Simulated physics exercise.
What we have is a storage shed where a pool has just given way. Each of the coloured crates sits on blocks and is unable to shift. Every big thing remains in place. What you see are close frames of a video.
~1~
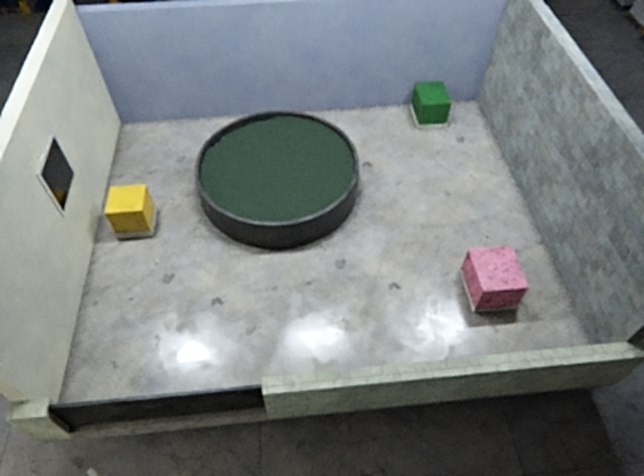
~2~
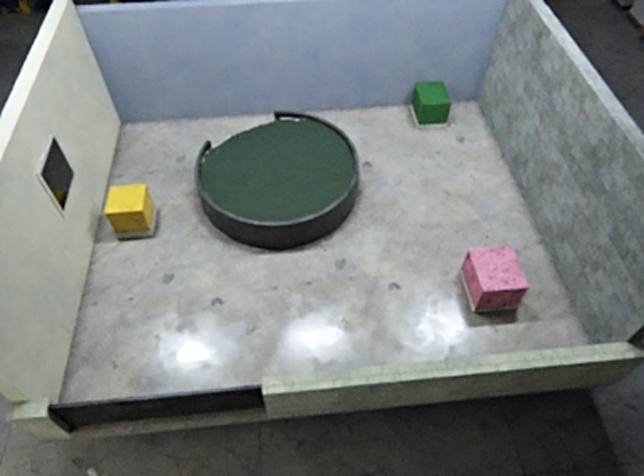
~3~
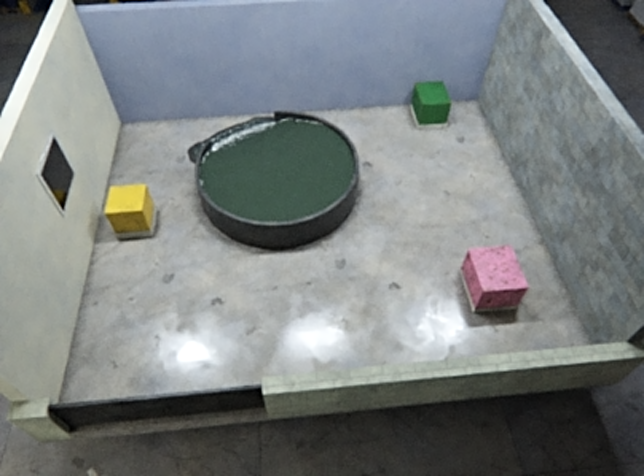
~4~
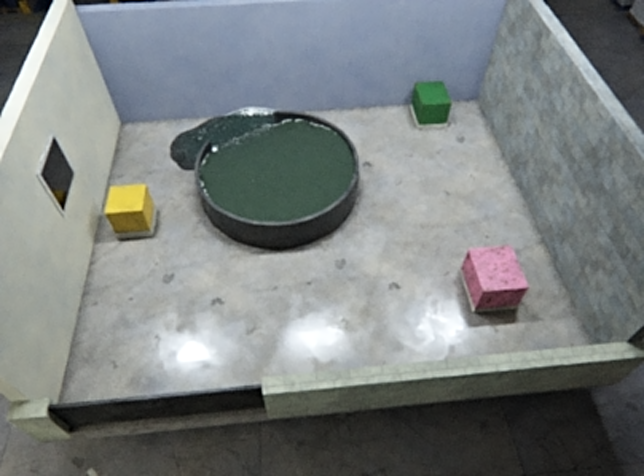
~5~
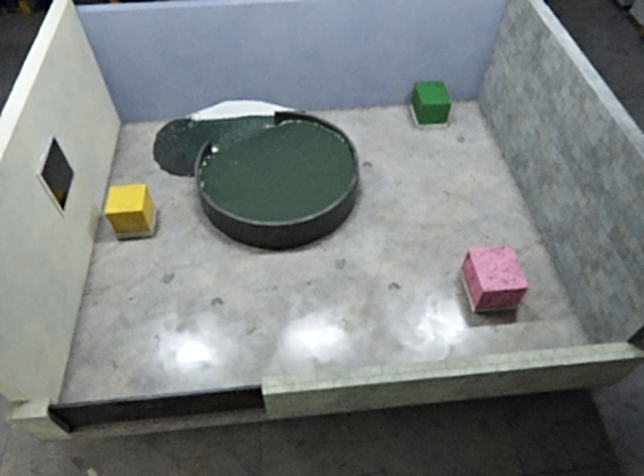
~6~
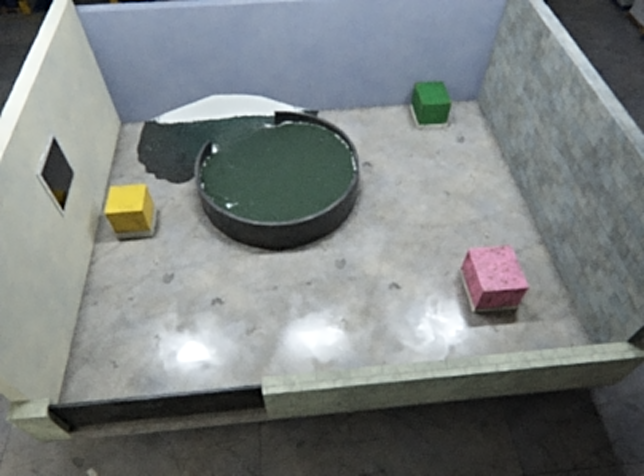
Dark green liquid sits still in a round tank among yellow, green and pink crates inside a walled enclosure, until a gap opens in the tank's far rim. The liquid pours out through it and spreads leftward across the floor in a widening dark puddle, while the crates stay put.
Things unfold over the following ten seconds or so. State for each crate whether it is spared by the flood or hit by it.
Yellow crate: Reached by water; pink crate: Reached by water; green crate: Reached by water.
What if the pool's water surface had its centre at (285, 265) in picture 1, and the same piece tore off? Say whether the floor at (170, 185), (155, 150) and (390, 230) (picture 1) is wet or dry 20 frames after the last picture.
First drenched; next drenched; last unwetted.
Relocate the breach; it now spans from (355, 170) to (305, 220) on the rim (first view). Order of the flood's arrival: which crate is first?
The crate marked pink.
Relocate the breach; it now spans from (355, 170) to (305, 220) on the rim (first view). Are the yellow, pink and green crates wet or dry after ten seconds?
The yellow crate stays untouched; the pink crate gets drenched; the green crate gets drenched.
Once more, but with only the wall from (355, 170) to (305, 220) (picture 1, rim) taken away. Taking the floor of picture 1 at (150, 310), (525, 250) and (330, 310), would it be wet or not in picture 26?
Unwetted / soaked / soaked.
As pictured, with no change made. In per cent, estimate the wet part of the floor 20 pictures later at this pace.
It comes out near 45 percent.
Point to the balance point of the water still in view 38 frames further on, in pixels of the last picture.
The balance point is around (248, 198).
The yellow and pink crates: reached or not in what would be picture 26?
By then yellow has been hit, while pink has stayed dry.
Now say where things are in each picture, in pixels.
The round tank at (278, 165) is whole and still, in the first frame.
The front is at a hidden place, out from the gap on the round tank's far side, in the second frame.
Water pours out on the round tank's far side and has run to a hidden place, in the third frame.
The front is at (175, 145), out from the gap on the round tank's far side, in the fourth frame.
The front is at (163, 132), out from the gap on the round tank's far side, in the fifth frame.
The front is at (148, 122), out from the gap on the round tank's far side, in the sixth frame.
A moment on, water covers 15 % of the floor; the yellow crate not reached, the pink crate not reached, the green crate not reached.
Next, water covers 20 % of the floor; the yellow crate water round its plinth, the pink crate not reached, the green crate water round its plinth.
Then, water covers 45 % of the floor; the yellow crate water round its plinth, the pink crate not reached, the green crate water round its plinth.
Later, water covers 75 % of the floor; the yellow crate water round its plinth, the pink crate water round its plinth, the green crate water round its plinth.
In the end, water covers 100 % of the floor; the yellow crate was topped, the pink crate was topped, the green crate was topped.
